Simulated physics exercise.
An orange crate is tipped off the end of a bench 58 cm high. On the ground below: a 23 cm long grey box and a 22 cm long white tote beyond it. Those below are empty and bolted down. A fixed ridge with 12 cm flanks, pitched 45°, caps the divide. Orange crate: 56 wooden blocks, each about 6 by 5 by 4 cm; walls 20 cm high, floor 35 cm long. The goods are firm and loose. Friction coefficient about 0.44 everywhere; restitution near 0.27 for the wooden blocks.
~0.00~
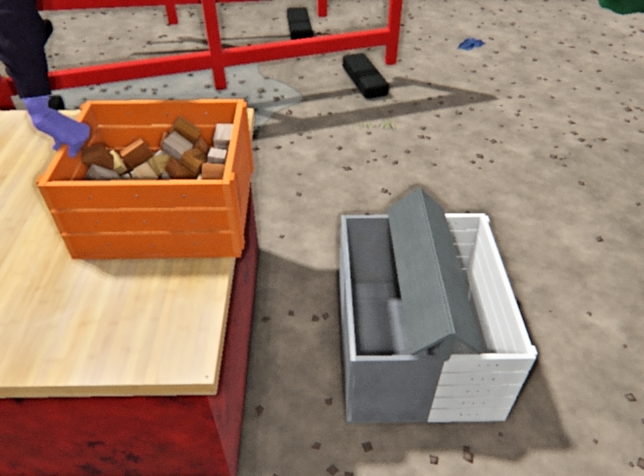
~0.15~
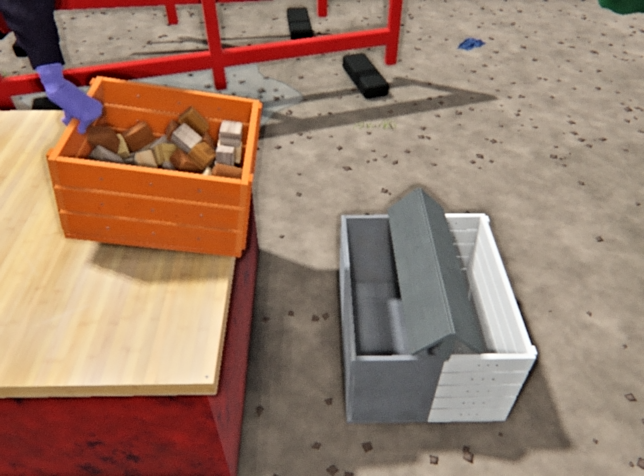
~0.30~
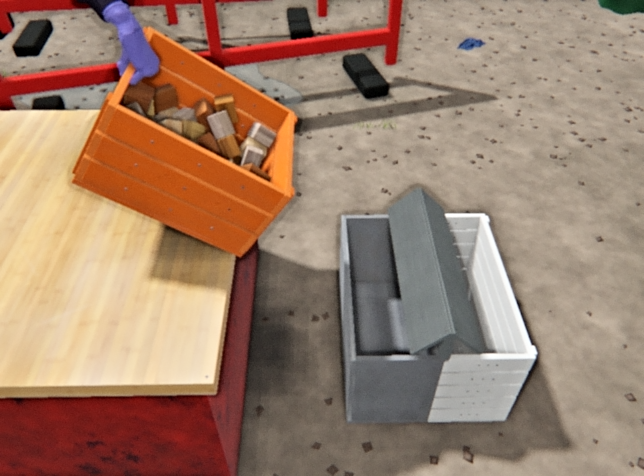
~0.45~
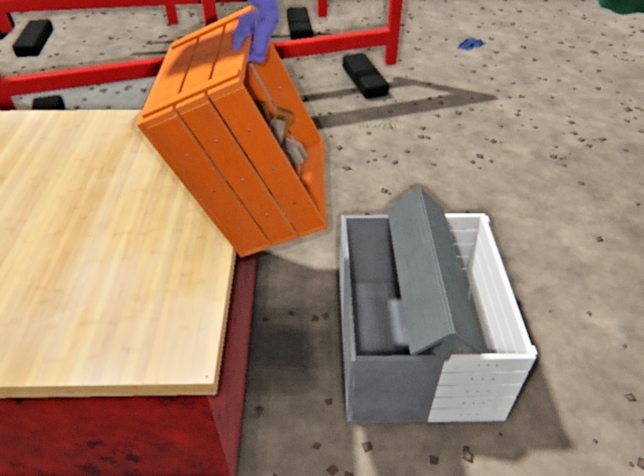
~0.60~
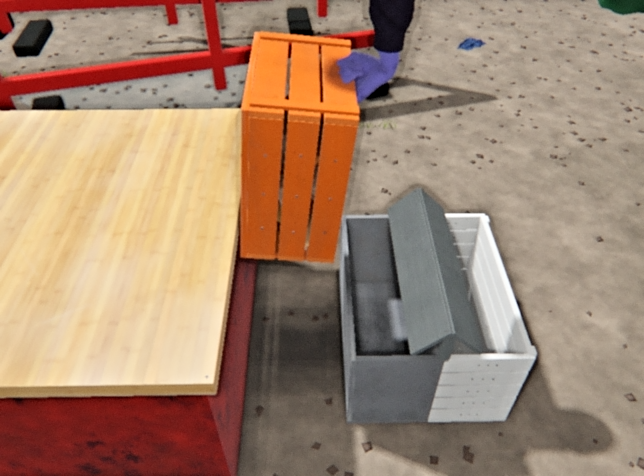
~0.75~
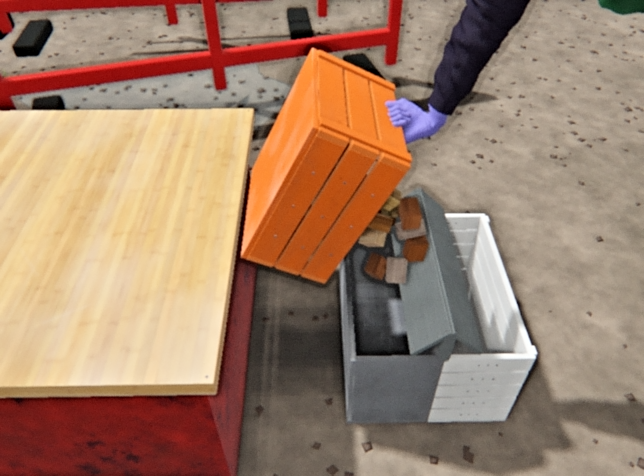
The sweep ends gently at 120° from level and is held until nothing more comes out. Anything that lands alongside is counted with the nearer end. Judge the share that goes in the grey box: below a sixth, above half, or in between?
Upwards of half of the wooden blocks end in the grey box.
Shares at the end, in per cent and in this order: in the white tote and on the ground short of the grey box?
Roughly 5 and 10 per cent.
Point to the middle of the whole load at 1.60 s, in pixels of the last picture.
Around (377, 335).
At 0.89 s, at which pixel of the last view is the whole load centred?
At about (369, 237).
After 0.89 s, tilt 120°; 20 still in the orange crate, 7 in the grey box and 29 in the air.
After 1.06 s, tilt 120°; 10 still in the orange crate, 24 in the grey box, 2 in the white tote and 20 in the air.
After 1.29 s, tilt 120°; 2 still in the orange crate, 38 in the grey box, 2 in the white tote, 2 on the ground short of the grey box, 1 on the ground beyond the white tote and 11 in the air.
When it is over (at 1.60 s), 47 in the grey box, 2 in the white tote, 6 on the ground short of the grey box and 1 on the ground beyond the white tote. Asked share, 47 of 56, 84 per cent.
